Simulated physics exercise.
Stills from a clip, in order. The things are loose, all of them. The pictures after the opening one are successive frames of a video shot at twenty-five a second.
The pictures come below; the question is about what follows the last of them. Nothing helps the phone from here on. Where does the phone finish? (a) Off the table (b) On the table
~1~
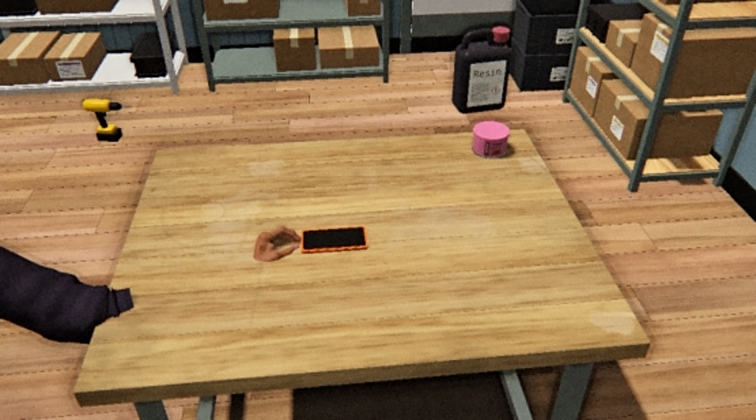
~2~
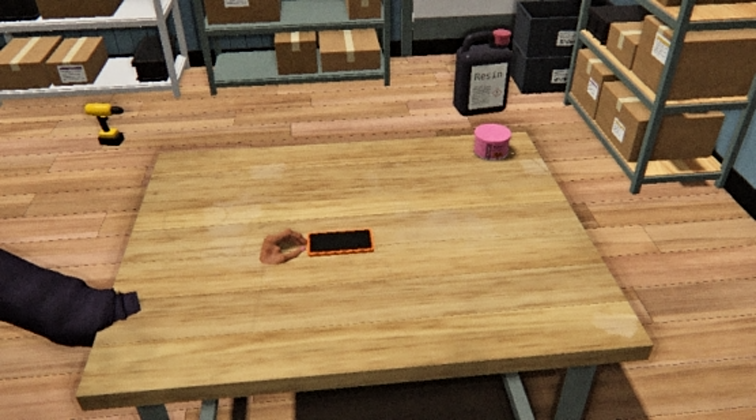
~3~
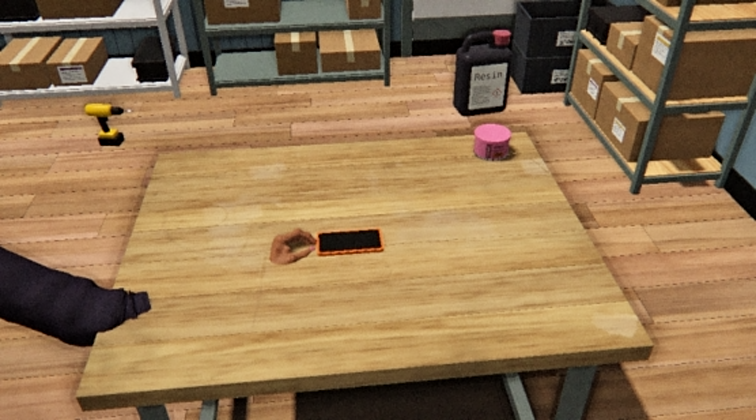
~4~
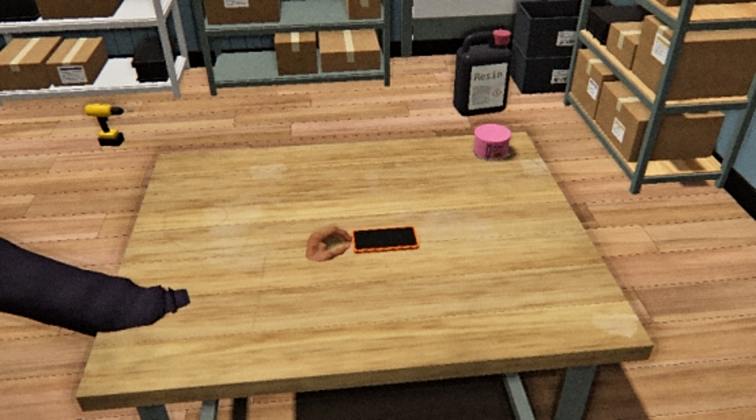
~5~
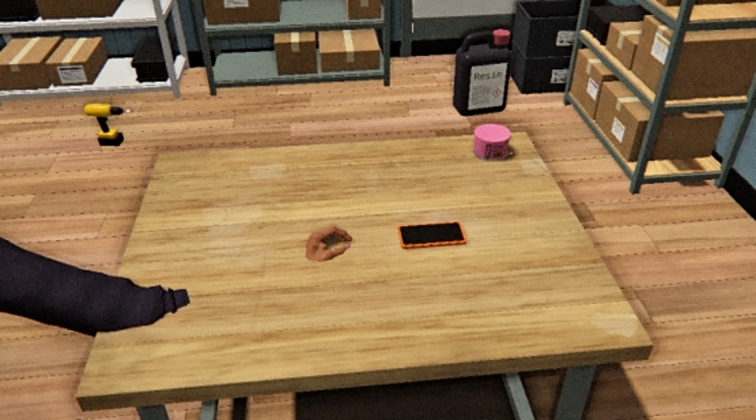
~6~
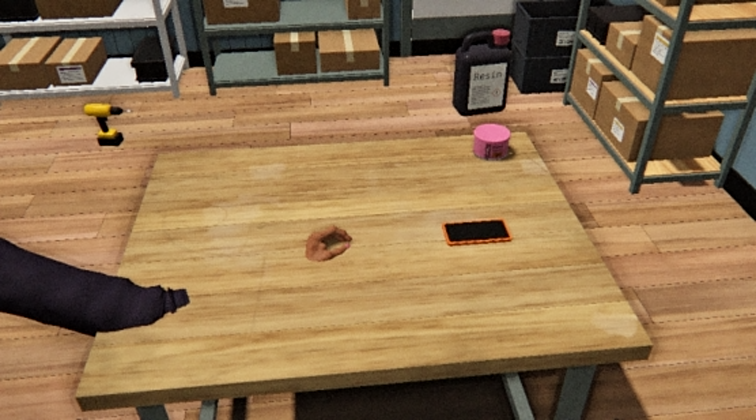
Answer: A.
Then, 0.20 s later than the last frame, orange phone now off the table.
Then, 0.40 s later than the last frame, things are still on the move.
Then, 0.60 s later than the last frame, as before.
When it is over, off the table, orange phone.
